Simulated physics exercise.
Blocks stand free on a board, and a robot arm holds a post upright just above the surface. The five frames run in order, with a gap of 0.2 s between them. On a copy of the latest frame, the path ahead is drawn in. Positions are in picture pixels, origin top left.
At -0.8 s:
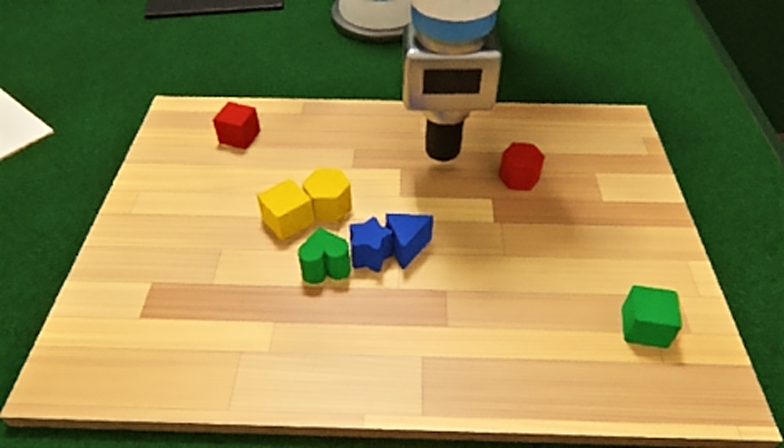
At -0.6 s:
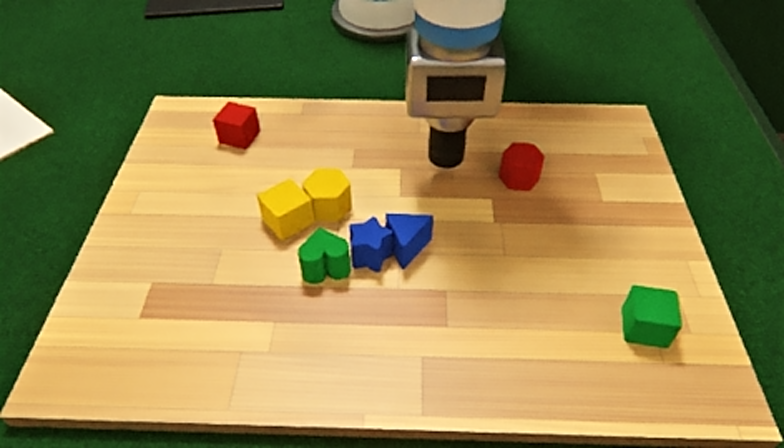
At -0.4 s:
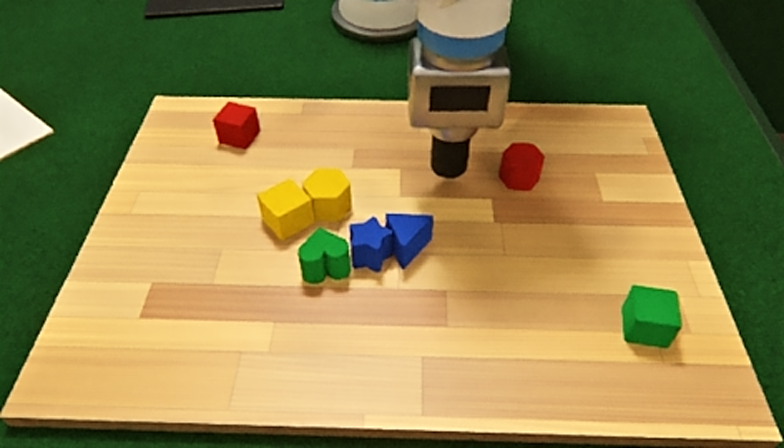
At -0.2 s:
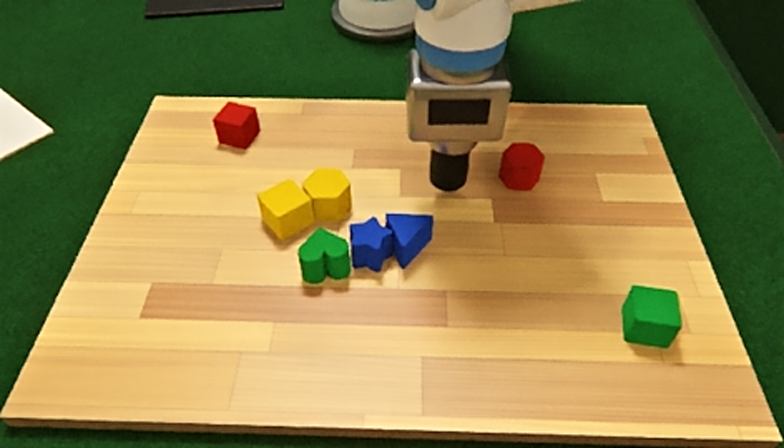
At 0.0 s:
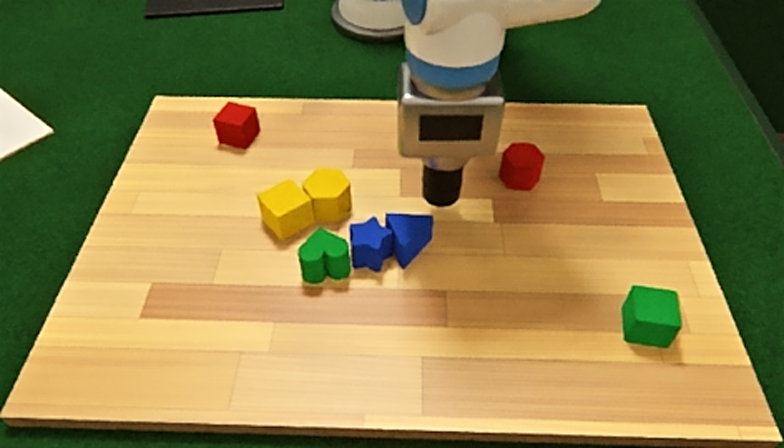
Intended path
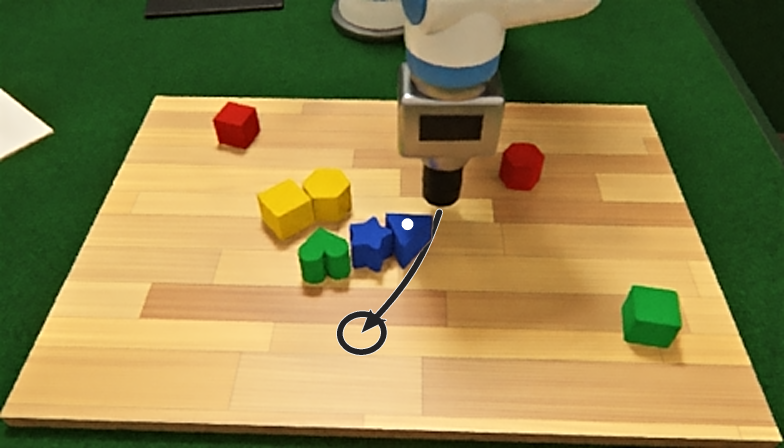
To begin with, a robot arm holds a dark-tipped post over the upper part of a wooden board scattered with red, yellow, green and blue blocks. The post moves a short way toward the viewer, edging slightly right, then shifts slightly left near the blue triangle, while every block stays still.
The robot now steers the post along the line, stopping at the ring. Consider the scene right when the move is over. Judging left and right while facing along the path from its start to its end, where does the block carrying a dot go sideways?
Rightward.
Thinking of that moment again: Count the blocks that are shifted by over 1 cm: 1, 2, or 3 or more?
Going by the path, one block will move.
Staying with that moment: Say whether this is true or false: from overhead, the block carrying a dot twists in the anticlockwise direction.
False - the claim does not hold.
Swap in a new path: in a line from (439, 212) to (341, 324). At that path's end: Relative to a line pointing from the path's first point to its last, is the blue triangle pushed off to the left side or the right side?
So, looking from the first point of the path to the last, the blue triangle moves leftwards.
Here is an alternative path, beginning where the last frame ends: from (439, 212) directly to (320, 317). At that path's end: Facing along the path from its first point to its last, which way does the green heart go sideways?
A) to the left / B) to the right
It's B.
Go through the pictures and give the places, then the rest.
The first picture shows post tip (443, 151); block tops, green heart (323, 245); blue star (369, 232); blue triangle (408, 224).
The second picture shows post (446, 158); blocks unchanged.
The third picture shows post (449, 167); blocks unchanged.
The fourth picture shows post (448, 180); blocks unchanged.
The fifth picture shows post (441, 195); green heart (323, 245); blue star (369, 232); blue triangle (408, 224).
Path on the board, from (439, 212) via (413, 271), ending at (362, 333); the dot is on the blue triangle.
The first path, step by step. One third of the way, post (425, 234); blue star (366, 233); blue triangle (397, 245), turned 50° clockwise.
Two thirds of the way, post (398, 275); blue star (365, 233); blue triangle (362, 281), turned 75° clockwise.
At the end, post (361, 316); green heart in place; blue star (365, 233); blue triangle (321, 302), turned 105° clockwise.
